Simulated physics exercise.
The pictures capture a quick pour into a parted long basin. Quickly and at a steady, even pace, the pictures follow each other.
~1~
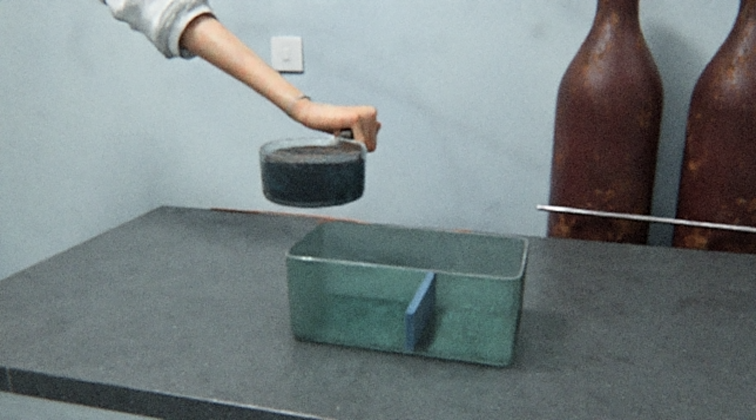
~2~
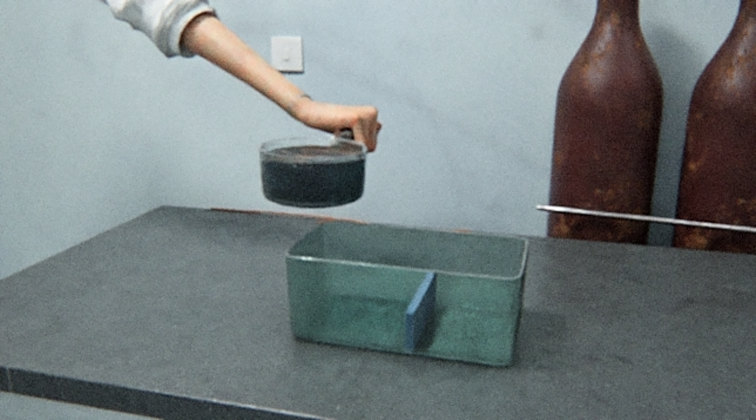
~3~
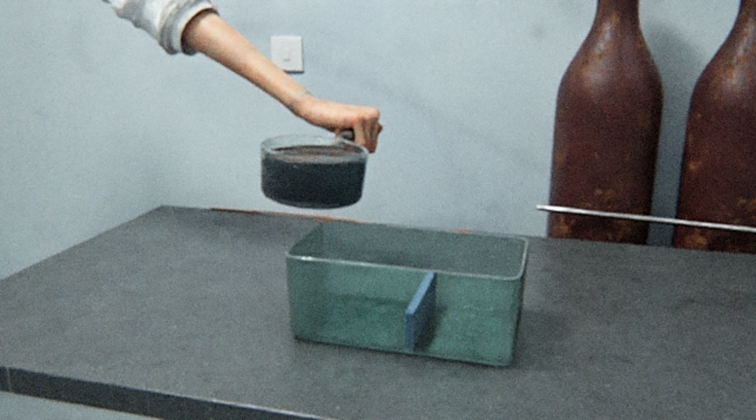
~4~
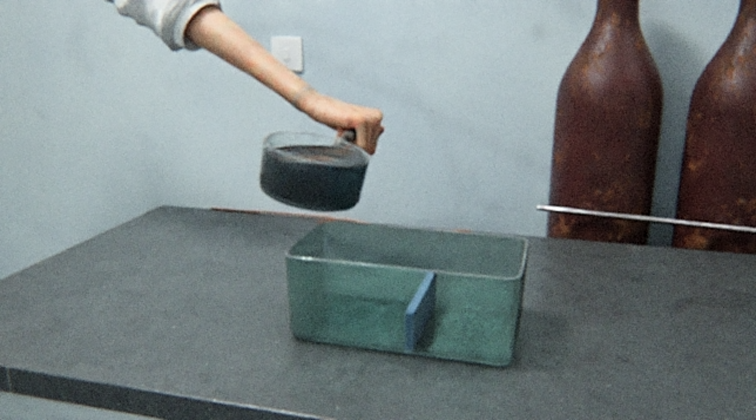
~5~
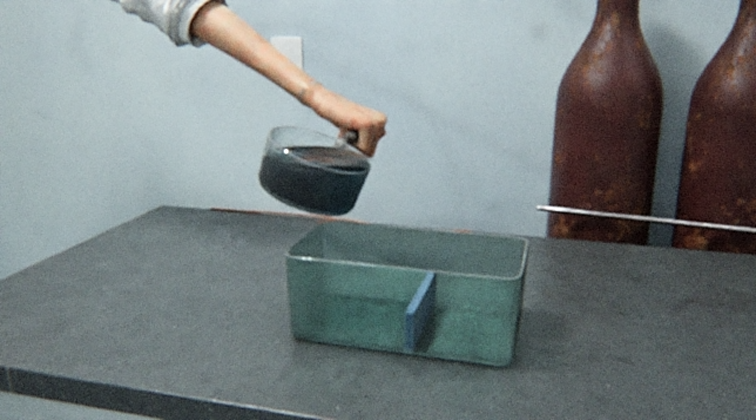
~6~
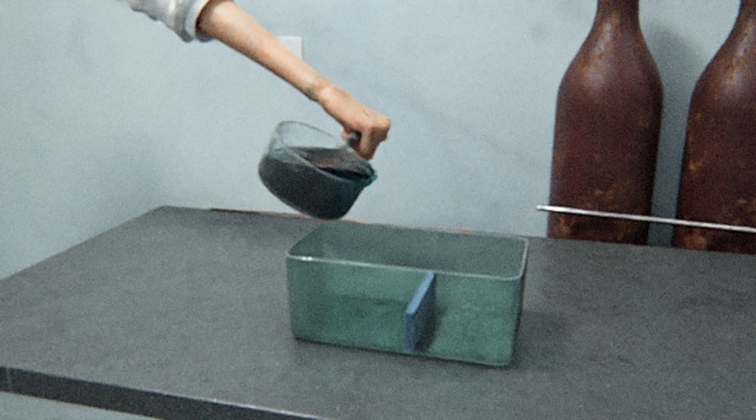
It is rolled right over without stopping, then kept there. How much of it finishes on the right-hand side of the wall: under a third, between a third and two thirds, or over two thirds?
The quantity right of the wall will come in below one third.
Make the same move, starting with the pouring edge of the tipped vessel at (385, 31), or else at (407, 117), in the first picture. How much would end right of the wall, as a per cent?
You'd see around 70 per cent, and then around 75 per cent.
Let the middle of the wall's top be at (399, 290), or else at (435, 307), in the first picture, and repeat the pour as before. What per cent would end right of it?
Try 1: About 45 percent; try 2: About 20 percent.
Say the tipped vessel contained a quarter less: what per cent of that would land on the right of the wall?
I'd say roughly 5 percent.
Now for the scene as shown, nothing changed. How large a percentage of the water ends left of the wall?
About 90 percent.
A moment on, the tilt is 88° and 29 per cent is still to pour, 39 is left of the wall and 1 right of it.
Next, the tilt is 95° and 8 per cent is still to pour, 85 is left of the wall and 2 right of it.
Then the tilt is 95° and 2 per cent is still to pour, 89 is left of the wall and 5 right of it.
Later the tilt is 95° and 1 per cent is still to pour, 90 is left of the wall and 6 right of it.
In the end 91 per cent lies left of the wall, 6 right of it and 3 outside.
